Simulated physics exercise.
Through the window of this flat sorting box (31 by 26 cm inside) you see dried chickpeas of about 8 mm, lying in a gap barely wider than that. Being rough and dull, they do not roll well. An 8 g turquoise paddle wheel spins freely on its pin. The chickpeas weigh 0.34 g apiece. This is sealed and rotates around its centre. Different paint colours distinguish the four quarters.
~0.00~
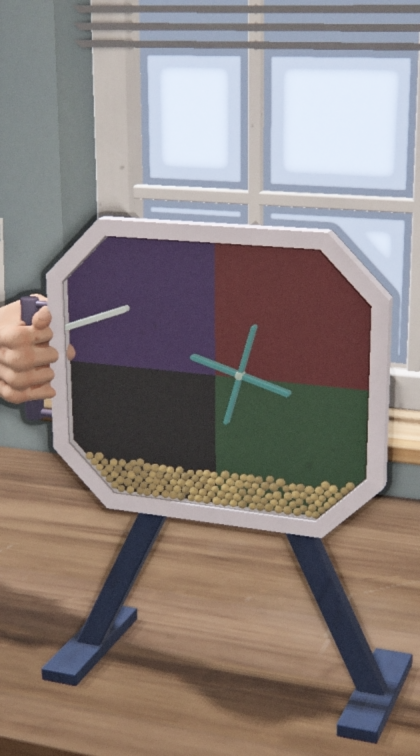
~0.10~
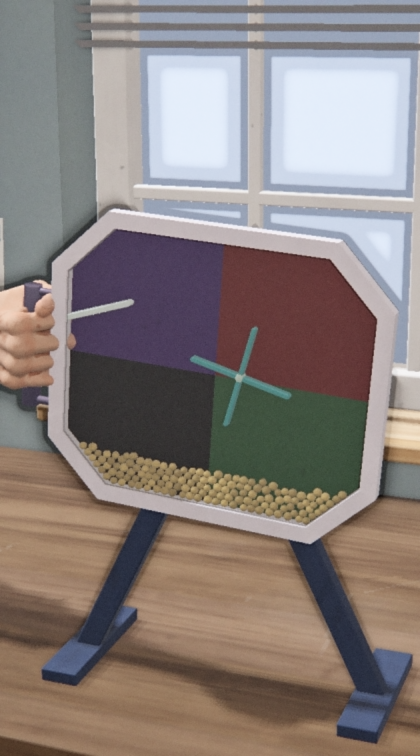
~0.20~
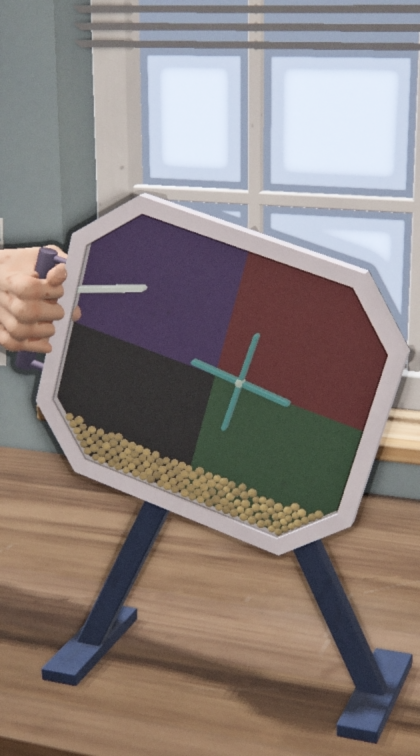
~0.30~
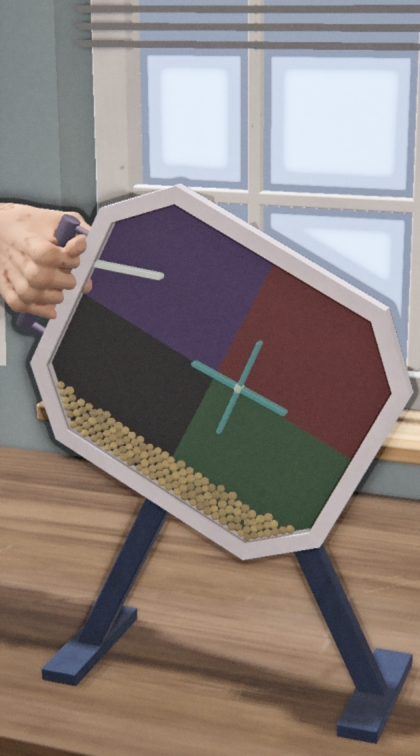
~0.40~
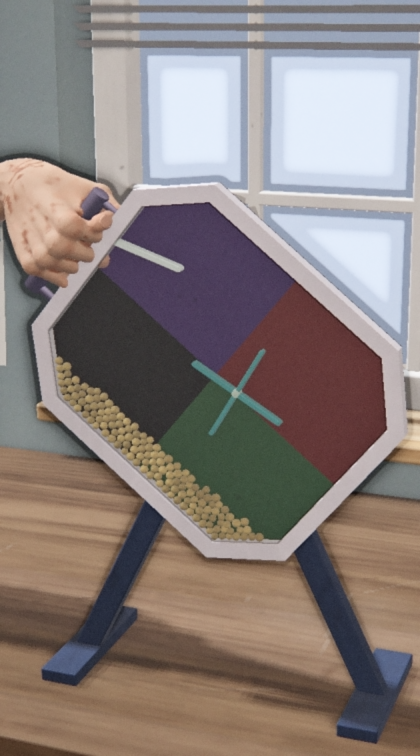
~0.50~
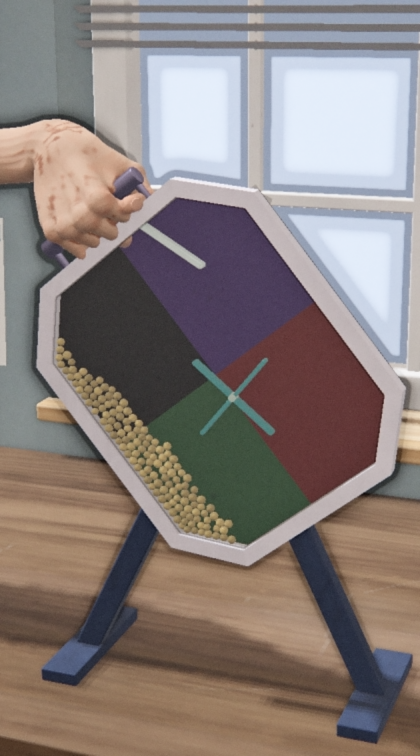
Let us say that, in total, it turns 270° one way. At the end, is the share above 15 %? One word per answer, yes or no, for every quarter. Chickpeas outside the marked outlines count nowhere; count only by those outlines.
Red quarter: No, purple quarter: Yes, green quarter: No, black quarter: No.
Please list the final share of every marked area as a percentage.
Red quarter 0, purple quarter 95, green quarter 0, black quarter 5.
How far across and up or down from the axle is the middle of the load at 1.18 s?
Some 7 cm left and 11 cm below.
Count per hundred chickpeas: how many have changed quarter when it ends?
About 100 percent.
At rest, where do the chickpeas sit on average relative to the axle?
Some 8 cm left and 10 cm below.
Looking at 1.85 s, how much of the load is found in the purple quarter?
Close to 15 % of the load.
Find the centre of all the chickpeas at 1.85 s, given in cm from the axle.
Offset: Approx. 10 cm left, 6 cm below.
After 1.18 s, it stands 131° clockwise; the chickpeas' middle is 7 cm left of and 11 cm below the centre; red 60 %, green 40 %.
After 1.85 s, it has come round 210° clockwise; the chickpeas' middle is 10 cm left of and 6 cm below the centre; red 85 %, purple 15 %.
After 2.43 s, it has come round 270° clockwise; the chickpeas' middle is 8 cm left of and 9 cm below the centre; purple 95 %, black 5 %.
At rest by 3.7 s, it has come round 270° clockwise; red 0 %, purple 95 %, green 0 %, black 5 %.
